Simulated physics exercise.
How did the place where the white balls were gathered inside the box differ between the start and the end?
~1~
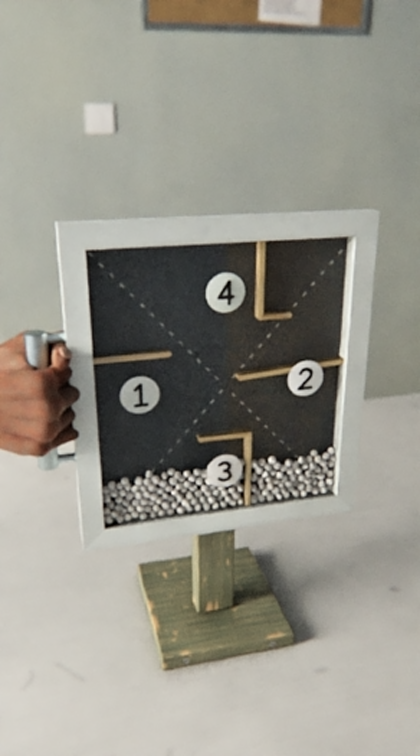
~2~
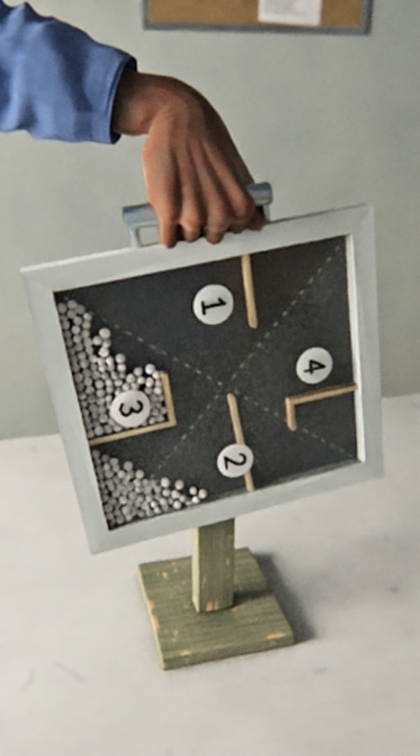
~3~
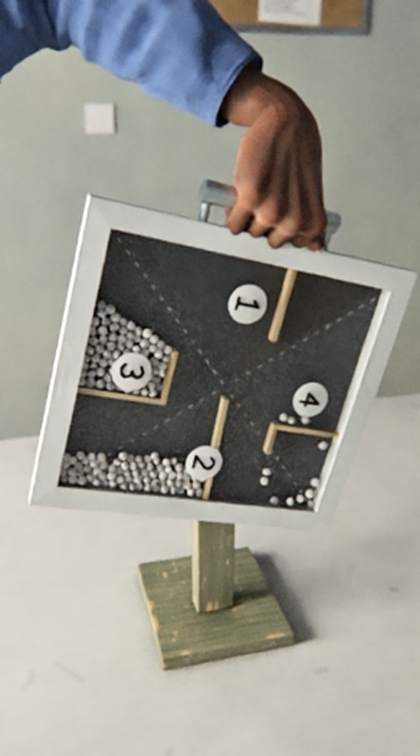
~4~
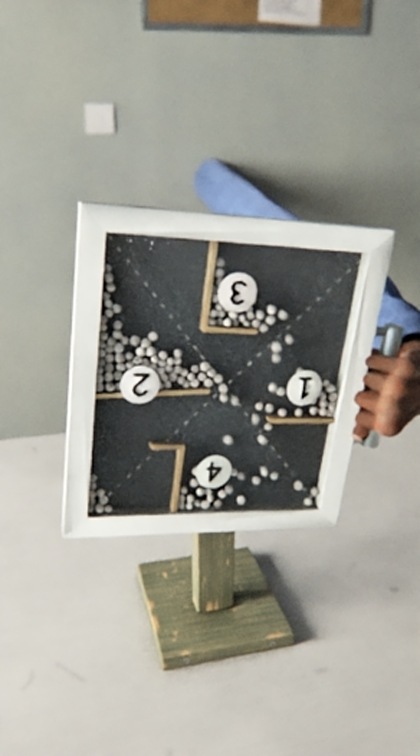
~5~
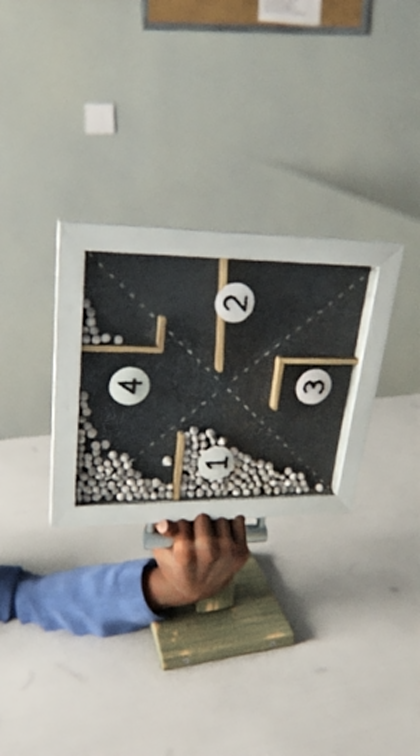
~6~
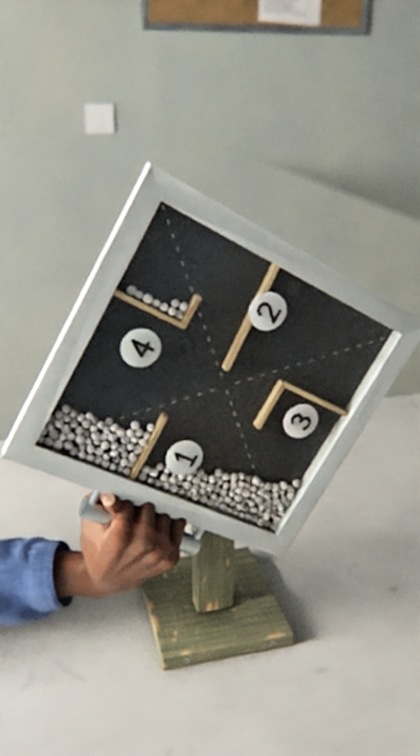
At the start the balls lay along the bottom around number three, but by the end most had gathered around number one, with their middle farther left and higher than before. A few sat on the ledge by number four.
A hand gripped the handle of a framed box on a wooden stand and swung it clockwise from left over the top to underneath, spilling white balls between the ledges until most settled around number one, with a few beside number four.
